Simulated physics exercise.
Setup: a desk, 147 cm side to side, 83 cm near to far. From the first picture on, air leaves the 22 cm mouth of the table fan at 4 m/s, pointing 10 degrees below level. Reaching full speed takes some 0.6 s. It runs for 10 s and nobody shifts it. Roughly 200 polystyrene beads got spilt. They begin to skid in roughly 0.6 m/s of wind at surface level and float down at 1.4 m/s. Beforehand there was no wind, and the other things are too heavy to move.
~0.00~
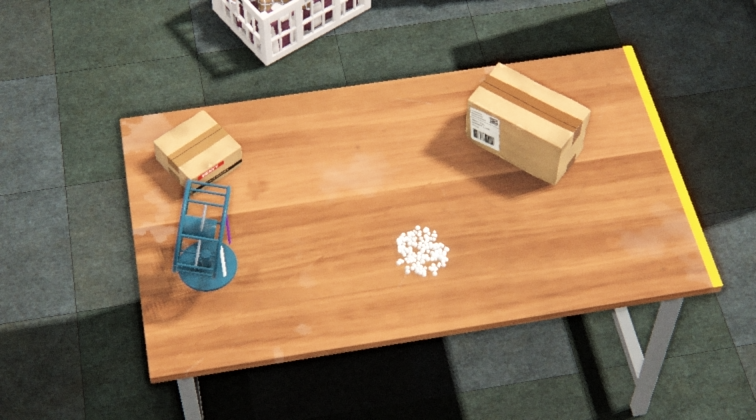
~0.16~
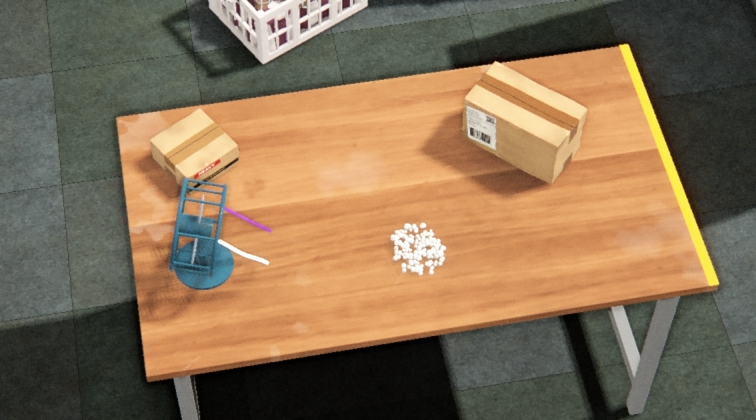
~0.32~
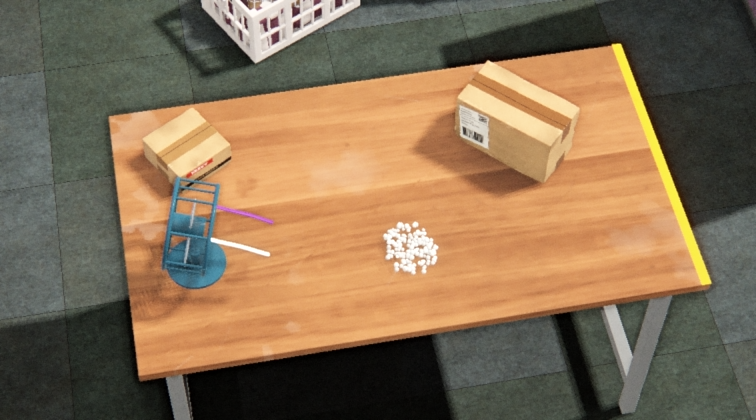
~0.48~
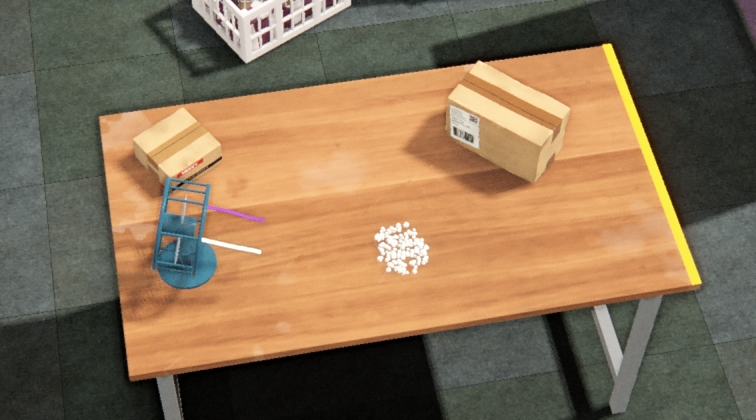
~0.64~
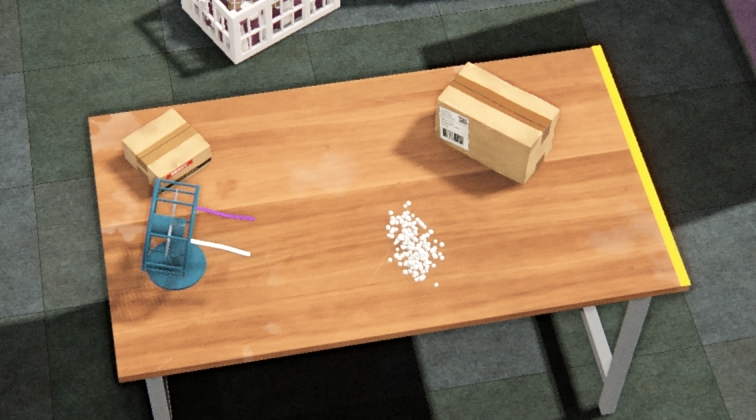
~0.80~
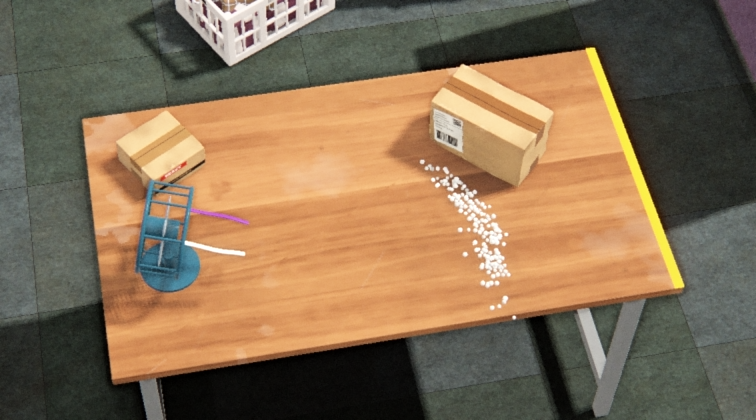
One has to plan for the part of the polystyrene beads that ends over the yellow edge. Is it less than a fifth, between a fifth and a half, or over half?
Once it stops, the bulk are across the yellow edge.
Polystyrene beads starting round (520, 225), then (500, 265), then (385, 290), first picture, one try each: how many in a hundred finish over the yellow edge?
About 80, 60 and 5 in a hundred, in that order.
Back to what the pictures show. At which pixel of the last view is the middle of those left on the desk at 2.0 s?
The middle ends up close to (494, 171).
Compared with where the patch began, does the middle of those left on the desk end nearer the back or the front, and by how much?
Direction: Rearward; shift: About 25 cm.
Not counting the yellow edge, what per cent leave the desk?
Roughly 10 per cent.
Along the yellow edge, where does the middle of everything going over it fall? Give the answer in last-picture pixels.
At roughly pixel (647, 187).
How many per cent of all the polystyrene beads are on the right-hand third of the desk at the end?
Something close to 20 % ends up there.
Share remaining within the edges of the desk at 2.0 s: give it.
Close to 40 in a hundred are still there at that time.
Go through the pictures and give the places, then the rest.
In the first frame, the middle of the polystyrene beads is near (419, 248), none has stirred yet and the mouth of the table fan is at (202, 229).
In the second frame, the middle of the polystyrene beads is near (419, 249), none has stirred yet and the yellow edge is centred on (671, 158).
In the third frame, the middle of the polystyrene beads is near (411, 249), none has stirred yet, the top of a box is at (519, 102) and the top of a box is at (186, 141).
In the fourth frame, the middle of the polystyrene beads is near (402, 249) and none has stirred yet.
In the fifth frame, the middle of the polystyrene beads is near (412, 245), the farthest in sight from the table fan is at (442, 245) and about 95 % have left their places.
In the sixth frame, the middle of the polystyrene beads is near (476, 227), the farthest in sight from the table fan is at (514, 318) and all have left their places.
After 2.0 s, 30 % are on the move or not yet settled, 53 % are over the yellow edge; the middle of those still in play is near (494, 171).
After 3.2 s, 26 % are on the move or not yet settled, 57 % are over the yellow edge; the middle of those still in play is near (481, 166).
After 5.5 s, 22 % are on the move or not yet settled, 60 % are over the yellow edge; the middle of those still in play is near (481, 166).
After 10.0 s, at the end, 64 % are over the yellow edge; the middle of those still in play is near (481, 165).
